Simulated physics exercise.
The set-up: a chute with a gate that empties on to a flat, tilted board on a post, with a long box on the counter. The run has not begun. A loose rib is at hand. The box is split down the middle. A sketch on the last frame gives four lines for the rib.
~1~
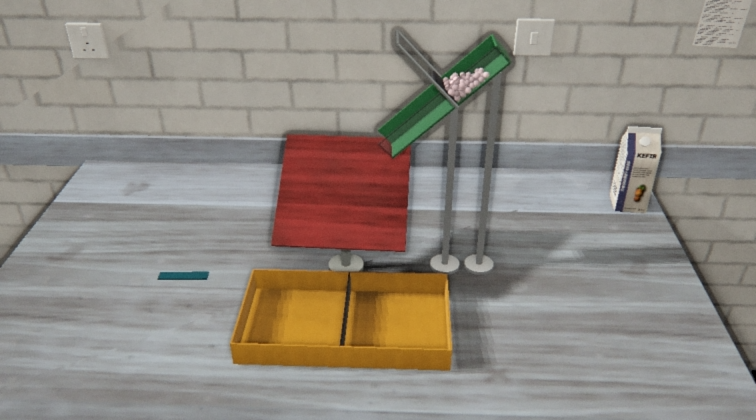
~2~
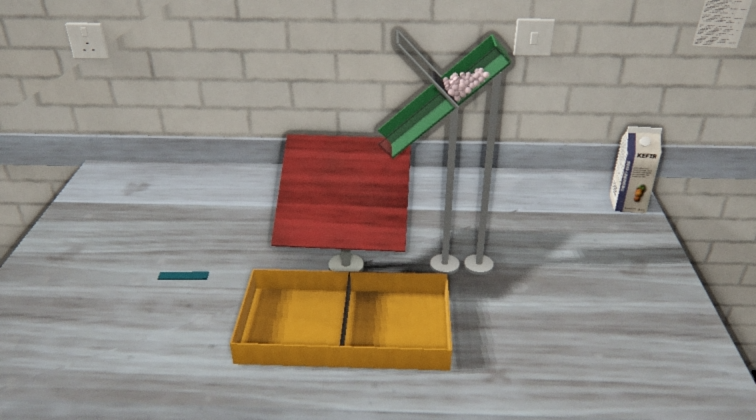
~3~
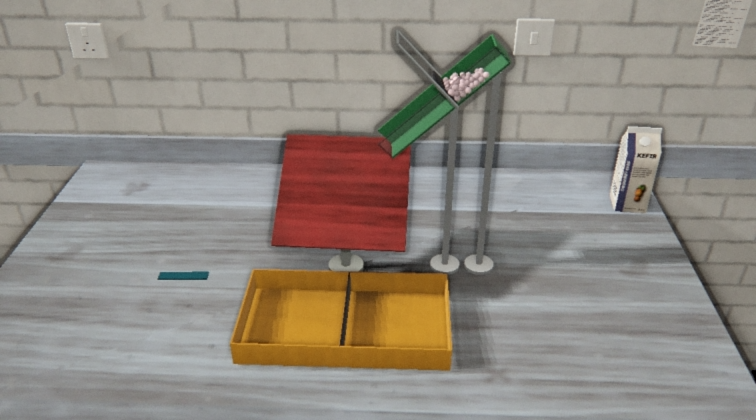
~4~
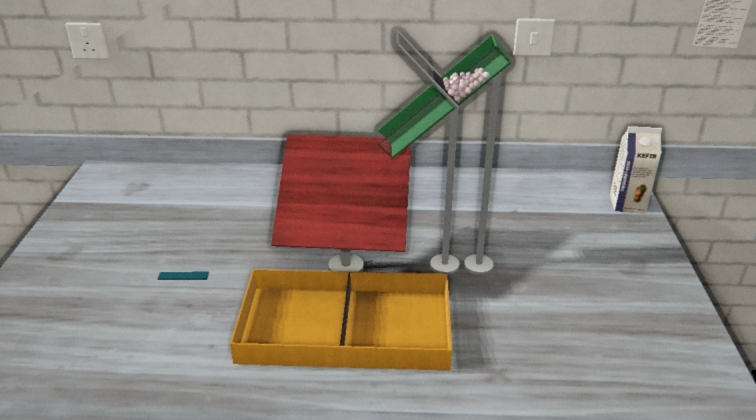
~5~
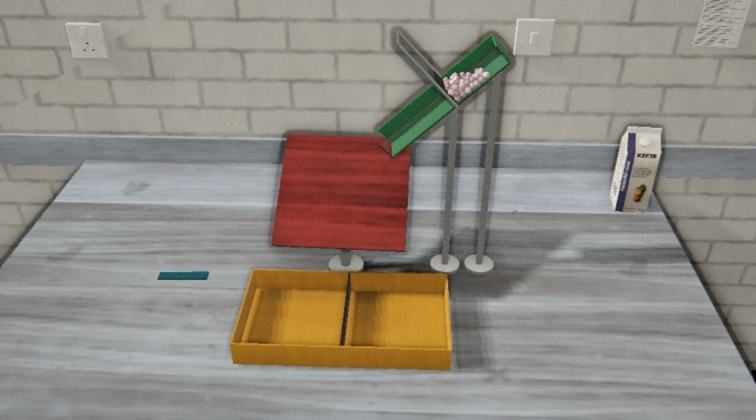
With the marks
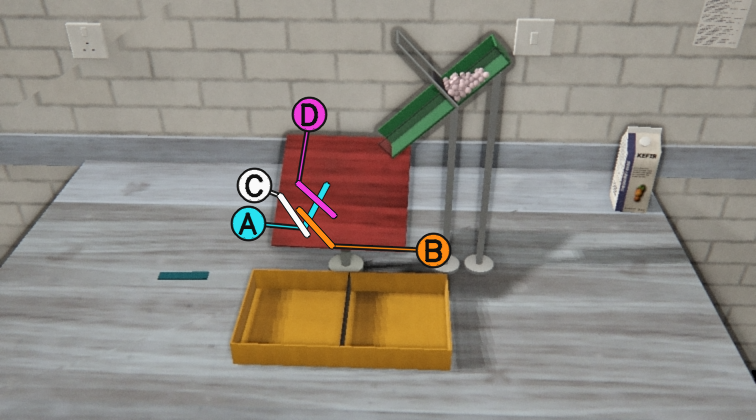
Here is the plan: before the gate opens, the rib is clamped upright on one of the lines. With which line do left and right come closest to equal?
D.
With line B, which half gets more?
Right.
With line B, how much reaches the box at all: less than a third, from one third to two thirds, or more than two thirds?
More than two thirds.
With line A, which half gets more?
The left half.
On the marked copy, line A from (326, 185) to (303, 228); line B from (299, 209) to (331, 245); line C from (280, 195) to (307, 234); line D from (298, 183) to (333, 215).
Choosing A, of what is caught, nearly all in the left half, a small part in the right.
Choosing B, of what is caught, about a quarter in the left half, most in the right.
Choosing C, of what is caught, nearly all in the left half, a small part in the right.
Choosing D, of what is caught, about a third in the left half, about two thirds in the right.
